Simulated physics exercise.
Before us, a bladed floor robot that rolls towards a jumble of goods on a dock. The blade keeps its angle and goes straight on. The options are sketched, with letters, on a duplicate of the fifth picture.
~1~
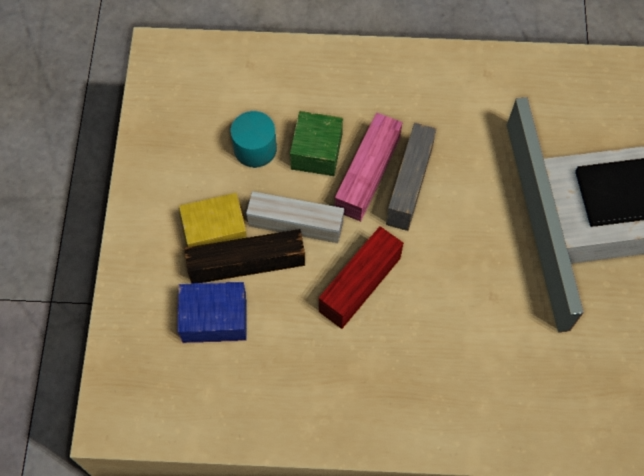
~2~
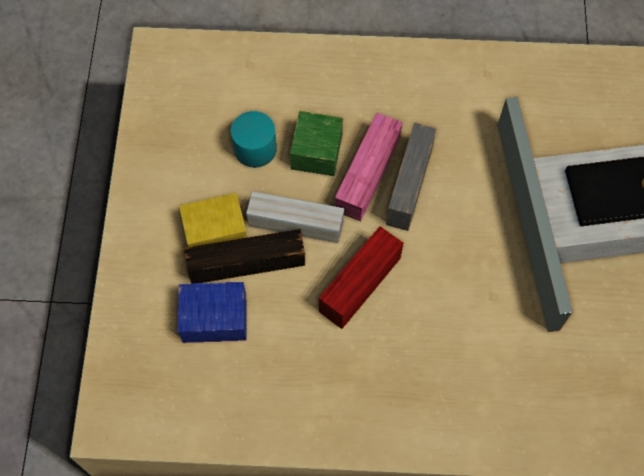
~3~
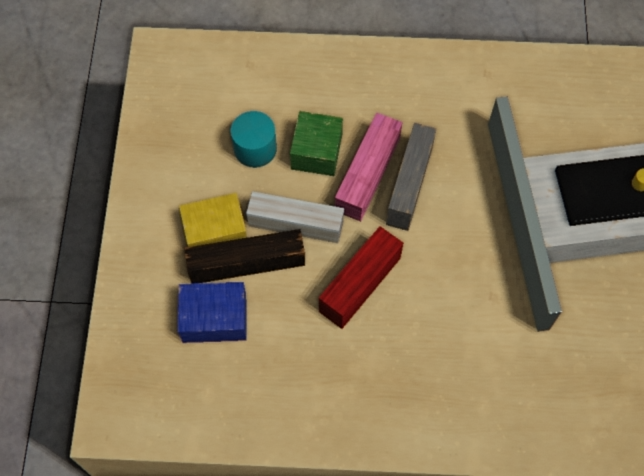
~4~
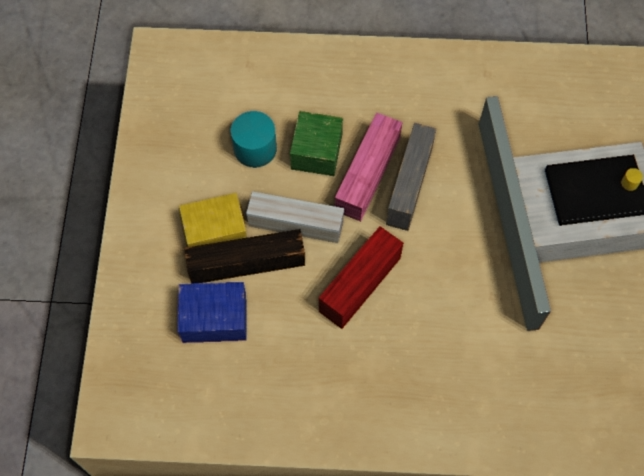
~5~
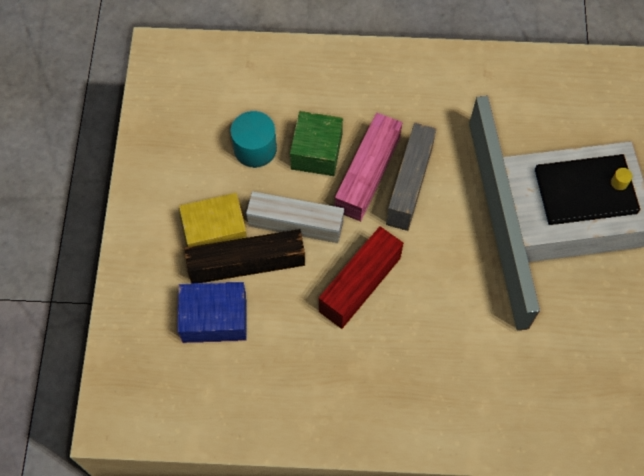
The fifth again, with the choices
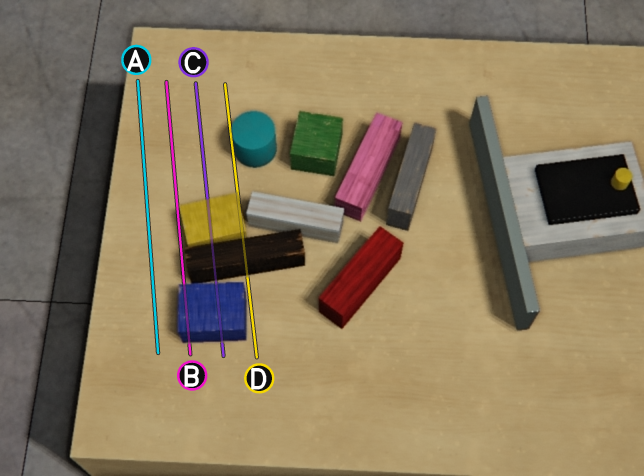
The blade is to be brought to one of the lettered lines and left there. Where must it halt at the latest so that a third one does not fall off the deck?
At C, and not beyond.
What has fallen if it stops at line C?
It is the turquoise canister.
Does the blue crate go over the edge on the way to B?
No.
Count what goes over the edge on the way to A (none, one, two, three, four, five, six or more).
Six or more.
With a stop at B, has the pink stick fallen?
By then, no.
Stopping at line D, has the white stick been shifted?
Yes.
On the copy, A at (147, 208); B at (178, 210); C at (209, 211); D at (240, 212).
On C. First, robot (473, 185); green crate (303, 145); pink stick (342, 164).
Then, robot (364, 180); turquoise canister (157, 146); yellow crate (181, 228).
Finally, robot (284, 177); turquoise canister over the edge; green crate (126, 139); one fallen.
By contrast, A drops six; B drops four; D is within the limit but short.
